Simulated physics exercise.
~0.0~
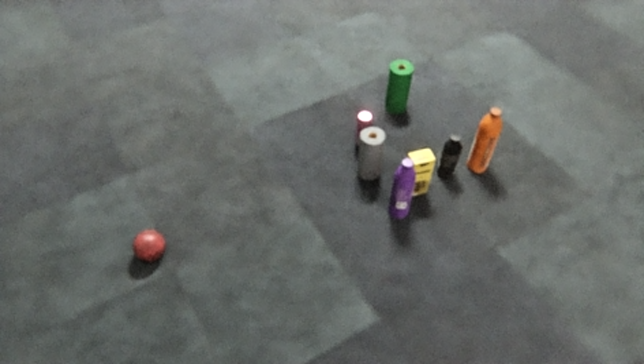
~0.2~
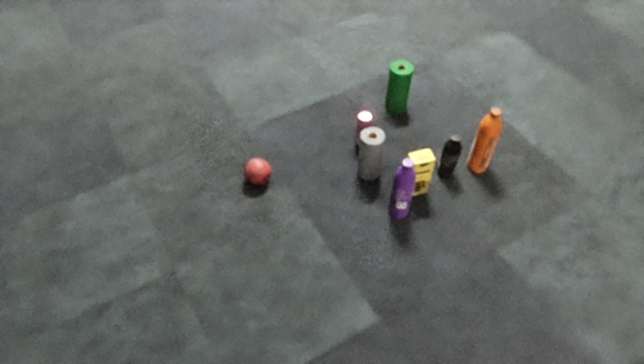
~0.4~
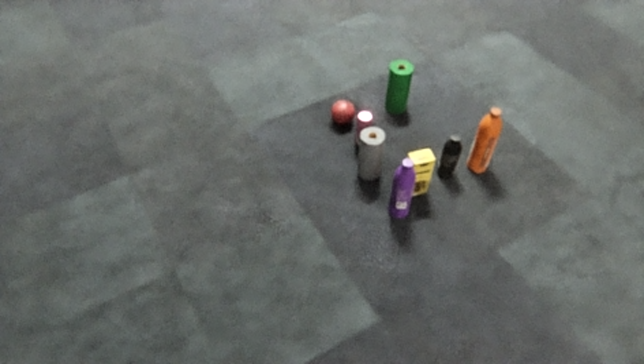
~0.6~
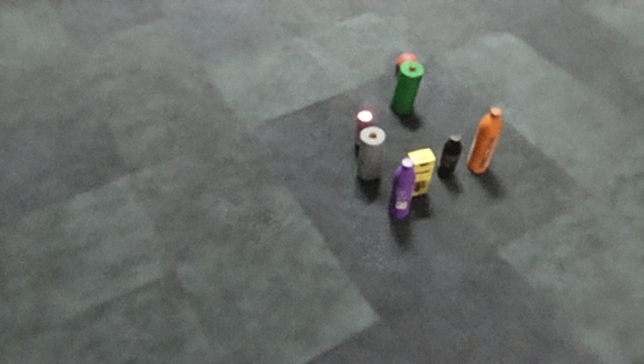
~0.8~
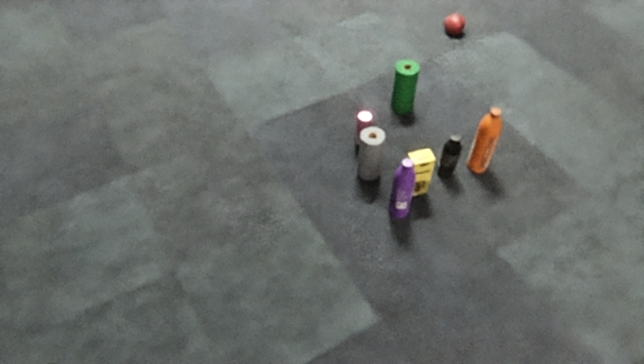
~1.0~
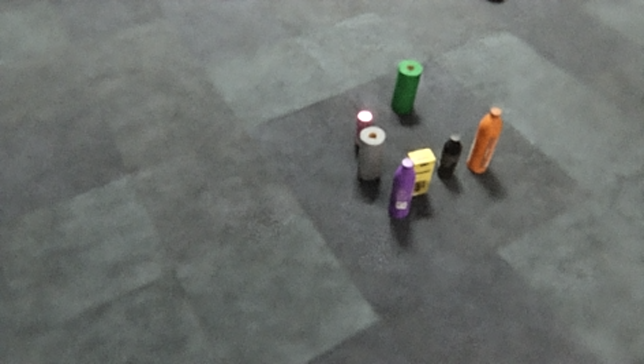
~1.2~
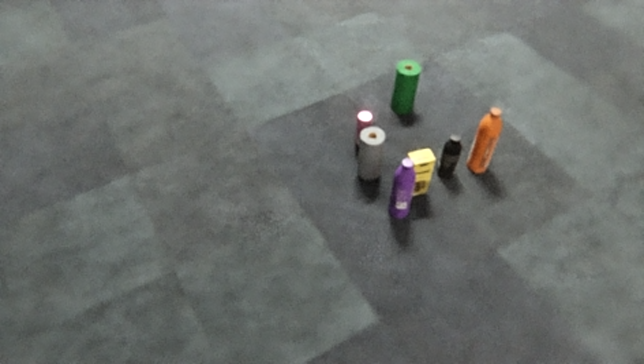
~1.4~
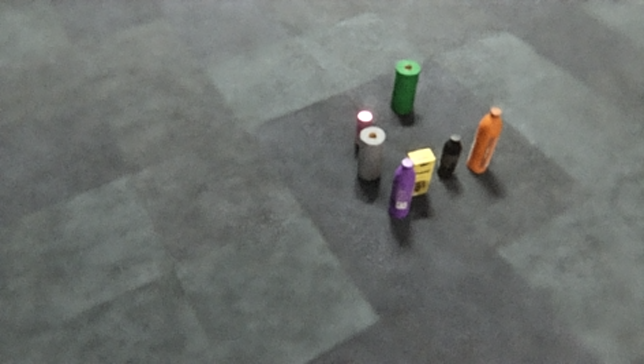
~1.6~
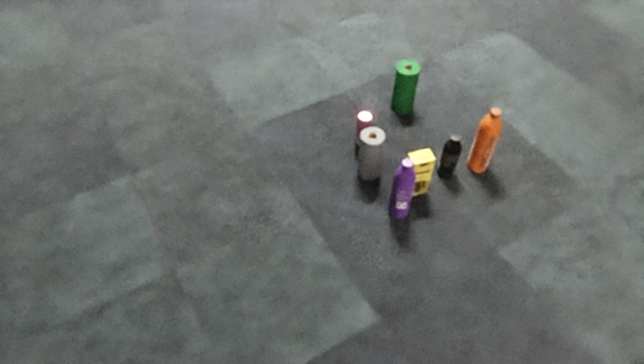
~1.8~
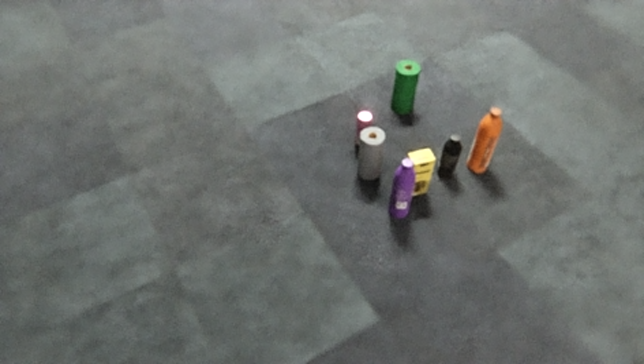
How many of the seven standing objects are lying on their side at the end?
None of them are lying down. All seven objects are still standing upright after the ball has gone.
Red ball rolling up and right past a group of standing bottles and rolls, nudging the green roll and leaving view.
